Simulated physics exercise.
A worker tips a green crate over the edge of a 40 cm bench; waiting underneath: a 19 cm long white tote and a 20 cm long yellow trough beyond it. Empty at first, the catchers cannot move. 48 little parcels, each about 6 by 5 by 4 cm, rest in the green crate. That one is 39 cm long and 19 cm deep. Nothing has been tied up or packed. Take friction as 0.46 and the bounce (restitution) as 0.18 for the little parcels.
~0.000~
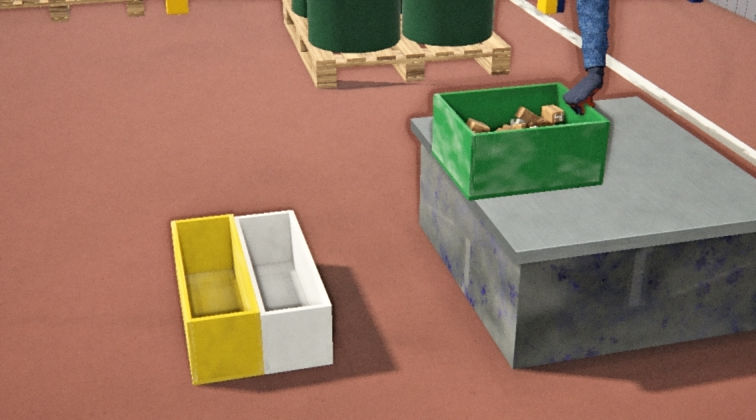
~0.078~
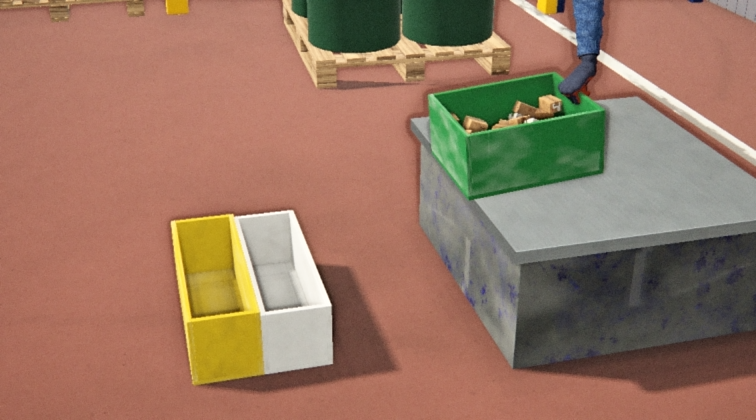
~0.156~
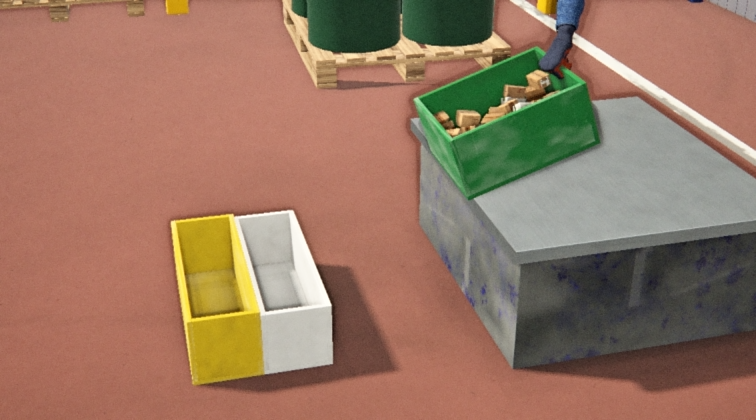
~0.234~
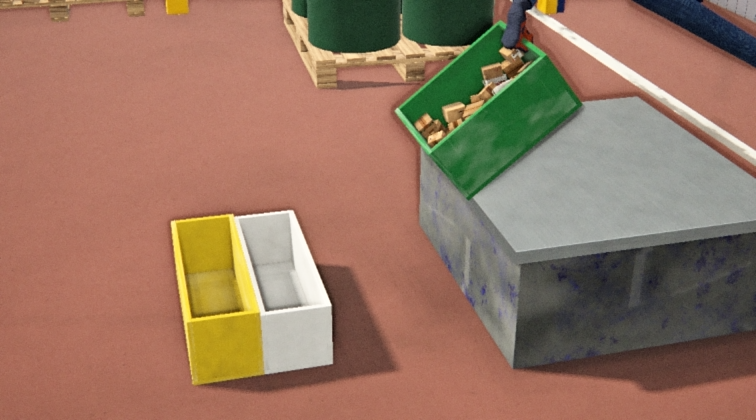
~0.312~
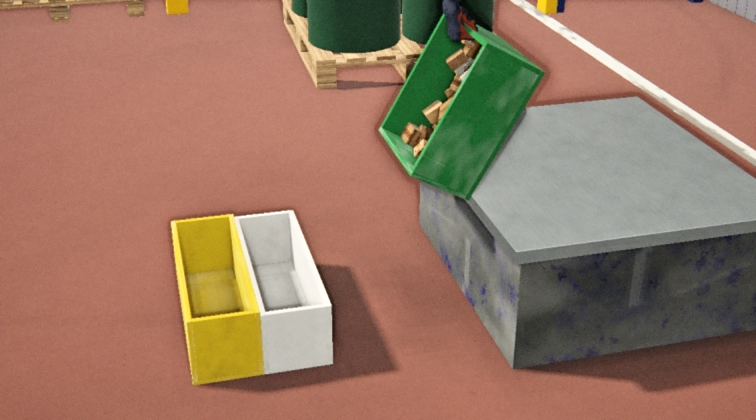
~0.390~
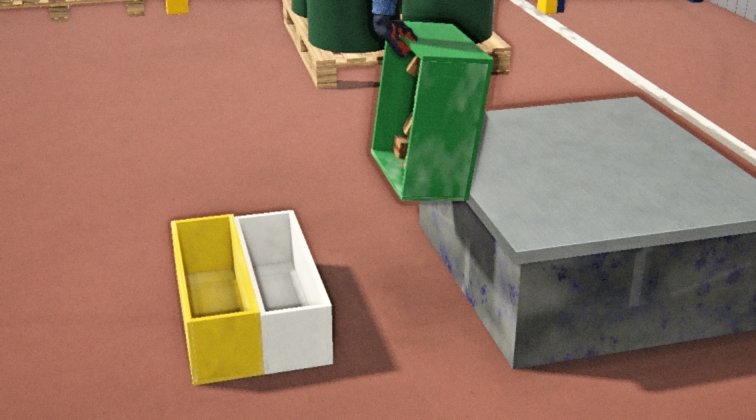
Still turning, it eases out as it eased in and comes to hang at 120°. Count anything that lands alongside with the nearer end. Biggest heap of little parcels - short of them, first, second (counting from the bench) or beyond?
Answer: Before.
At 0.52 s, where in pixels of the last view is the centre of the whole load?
Around (387, 152).
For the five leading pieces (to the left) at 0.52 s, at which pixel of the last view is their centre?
Centre: About (350, 109) px.
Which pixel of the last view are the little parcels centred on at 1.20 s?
Roughly at pixel (322, 293).
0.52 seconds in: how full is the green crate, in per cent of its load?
Share still inside is roughly 95 %.
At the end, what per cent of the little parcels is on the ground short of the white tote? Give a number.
That comes to around 60 per cent.
After 0.52 s, tilt 112°; 45 still in the green crate and 3 in the air.
After 0.68 s, tilt 120°; 12 still in the green crate, 3 in the white tote, 4 on the ground short of the white tote and 29 in the air.
After 0.91 s, tilt 120°; 5 still in the green crate, 13 in the white tote, 5 in the yellow trough, 19 on the ground short of the white tote and 6 in the air.
When it is over (at 1.20 s), 13 in the white tote, 5 in the yellow trough and 30 on the ground short of the white tote.
